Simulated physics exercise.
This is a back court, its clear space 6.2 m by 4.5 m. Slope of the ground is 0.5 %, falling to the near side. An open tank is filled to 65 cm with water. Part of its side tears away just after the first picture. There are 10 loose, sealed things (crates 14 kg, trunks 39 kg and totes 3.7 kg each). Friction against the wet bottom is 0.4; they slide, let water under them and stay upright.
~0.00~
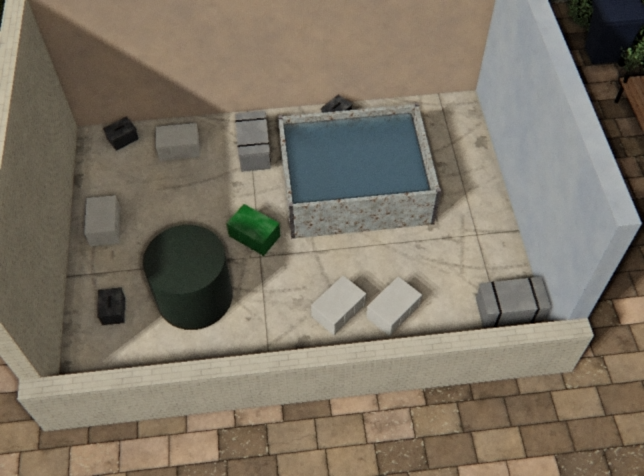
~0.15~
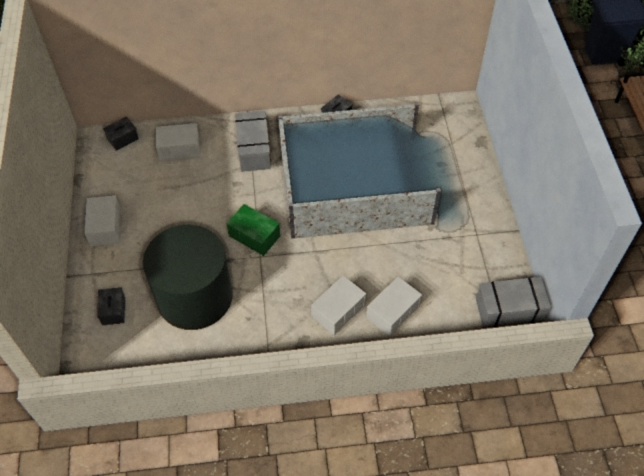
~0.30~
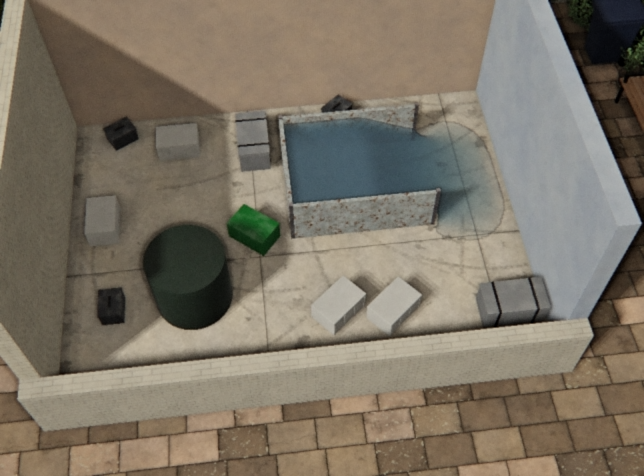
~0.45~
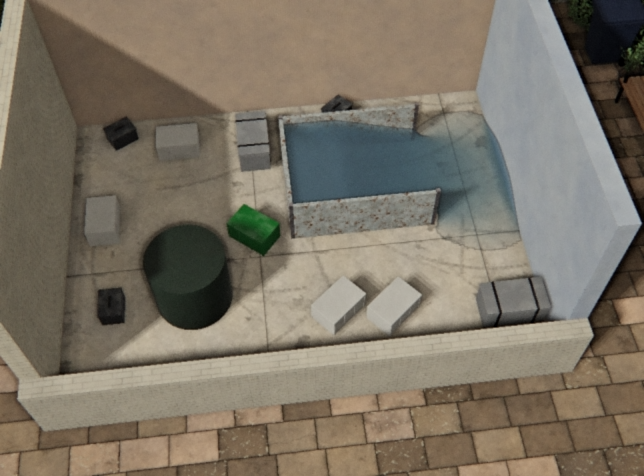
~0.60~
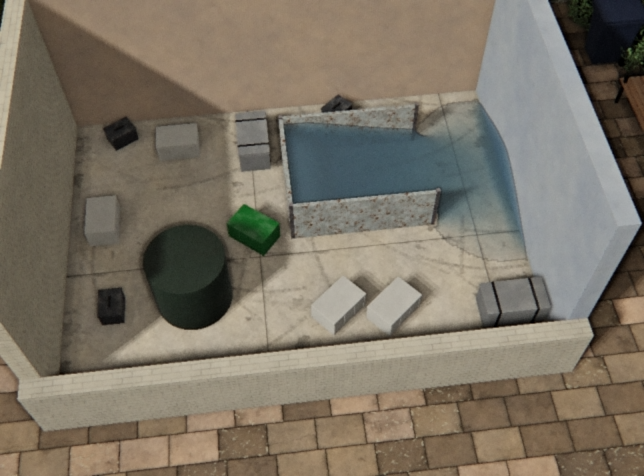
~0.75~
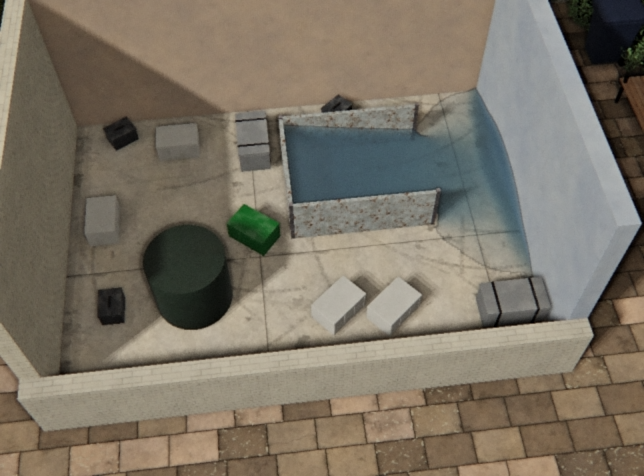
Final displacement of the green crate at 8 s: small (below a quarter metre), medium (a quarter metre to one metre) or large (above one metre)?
Large.
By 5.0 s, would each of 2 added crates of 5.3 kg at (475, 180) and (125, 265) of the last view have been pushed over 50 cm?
So it goes across the line, then behind the line.
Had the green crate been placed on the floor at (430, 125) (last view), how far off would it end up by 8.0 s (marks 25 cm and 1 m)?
By that time it is swept a long way.
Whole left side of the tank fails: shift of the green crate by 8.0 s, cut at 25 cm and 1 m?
My answer is that the green crate is flushed far out.
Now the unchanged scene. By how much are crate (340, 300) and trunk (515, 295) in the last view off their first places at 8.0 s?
Lab note - net shifts in order: 250 cm; 450 cm.
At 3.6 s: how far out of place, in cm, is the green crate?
Shift by then: About 0 cm.
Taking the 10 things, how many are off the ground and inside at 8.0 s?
9.
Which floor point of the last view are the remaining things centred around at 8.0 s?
(151, 244).
After 1.6 s the green crate is near (253, 223), 0.0 m from its start, aground; 0 afloat.
After 3.6 s the green crate is near (253, 223), 0.0 m from its start, aground; 1 afloat.
After 5.6 s the green crate is near (213, 197), 0.7 m from its start, afloat; 5 afloat.
After 8.0 s the green crate is near (230, 136), 1.6 m from its start, afloat; 9 afloat.
